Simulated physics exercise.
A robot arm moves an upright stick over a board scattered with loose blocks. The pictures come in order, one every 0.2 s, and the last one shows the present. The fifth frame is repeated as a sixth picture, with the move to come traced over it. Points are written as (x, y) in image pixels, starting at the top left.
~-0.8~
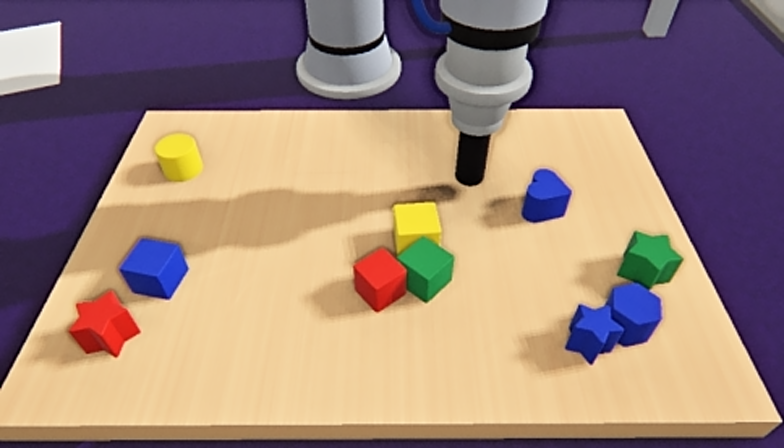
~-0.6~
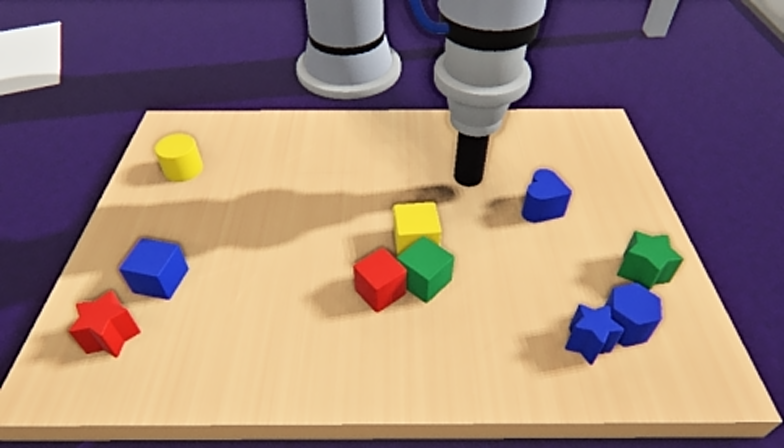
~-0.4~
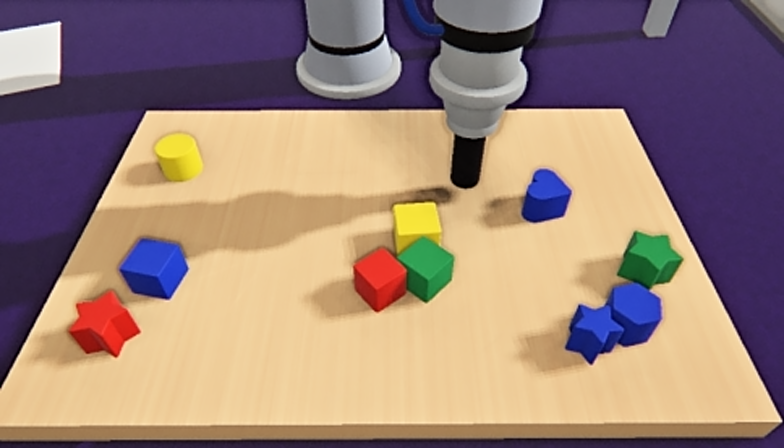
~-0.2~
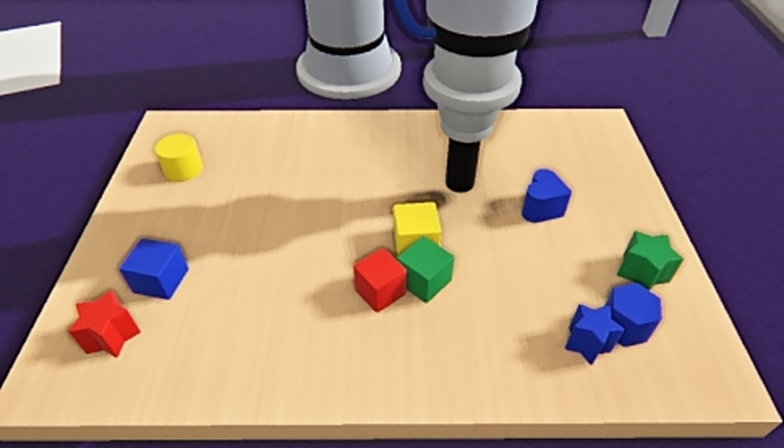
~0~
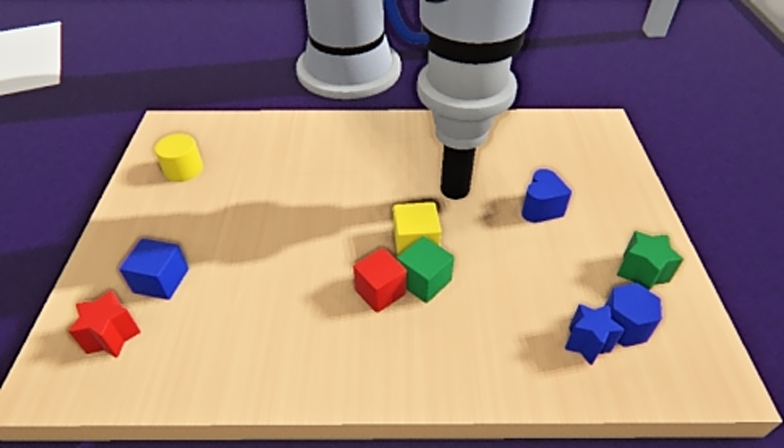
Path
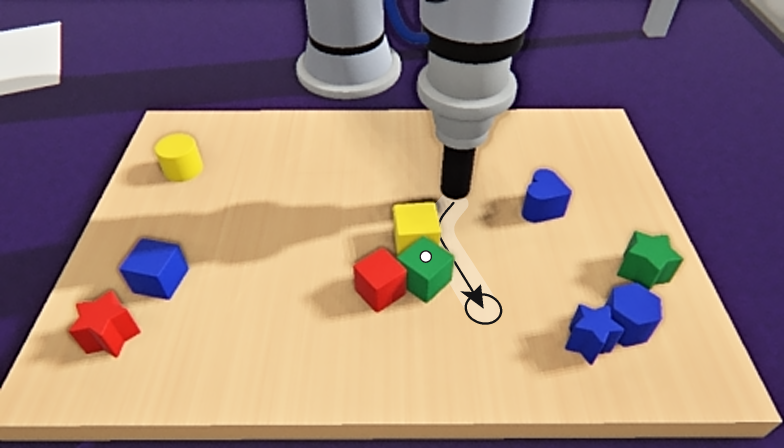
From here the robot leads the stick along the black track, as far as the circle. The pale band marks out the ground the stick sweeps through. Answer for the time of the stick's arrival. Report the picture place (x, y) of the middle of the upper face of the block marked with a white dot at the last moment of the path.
Its top face will be centred at roughly (419, 276).
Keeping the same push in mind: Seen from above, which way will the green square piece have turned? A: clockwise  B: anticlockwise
B - anticlockwise.
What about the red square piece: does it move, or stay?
The answer is that it is displaced.
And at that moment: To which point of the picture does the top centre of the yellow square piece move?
Near (406, 236).
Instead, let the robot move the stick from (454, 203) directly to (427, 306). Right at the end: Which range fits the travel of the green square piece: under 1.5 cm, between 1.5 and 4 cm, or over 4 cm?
Beyond 4 cm.
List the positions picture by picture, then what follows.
The first frame shows stick tip at (469, 178); block tops, red square piece at (380, 268); yellow square piece at (417, 218); green square piece at (426, 257); blue heart block at (548, 184).
The second frame shows stick at (468, 179); blocks unchanged.
The third frame shows stick at (465, 181); blocks unchanged.
The fourth frame shows stick at (460, 184); blocks unchanged.
The fifth frame shows stick at (455, 191); red square piece at (380, 268); yellow square piece at (417, 218); green square piece at (426, 257); blue heart block at (548, 184).
Path on the board, from (454, 203) via (439, 233) and (459, 269), ending at (483, 309); the dot is on the green square piece.
The first path, step by step. One third of the way, stick at (440, 222); red square piece at (374, 275), turned 30° clockwise; yellow square piece at (407, 231), turned 15° clockwise; green square piece at (423, 270), turned 20° anticlockwise.
Two thirds of the way, stick at (461, 258); red square piece at (373, 276), turned 30° clockwise; yellow square piece at (406, 236), turned 40° clockwise; green square piece at (419, 276), turned 45° anticlockwise.
At the end, stick at (486, 297); red square piece at (373, 276), turned 30° clockwise; yellow square piece at (406, 236), turned 40° clockwise; green square piece at (419, 276), turned 45° anticlockwise; blue heart block in place.
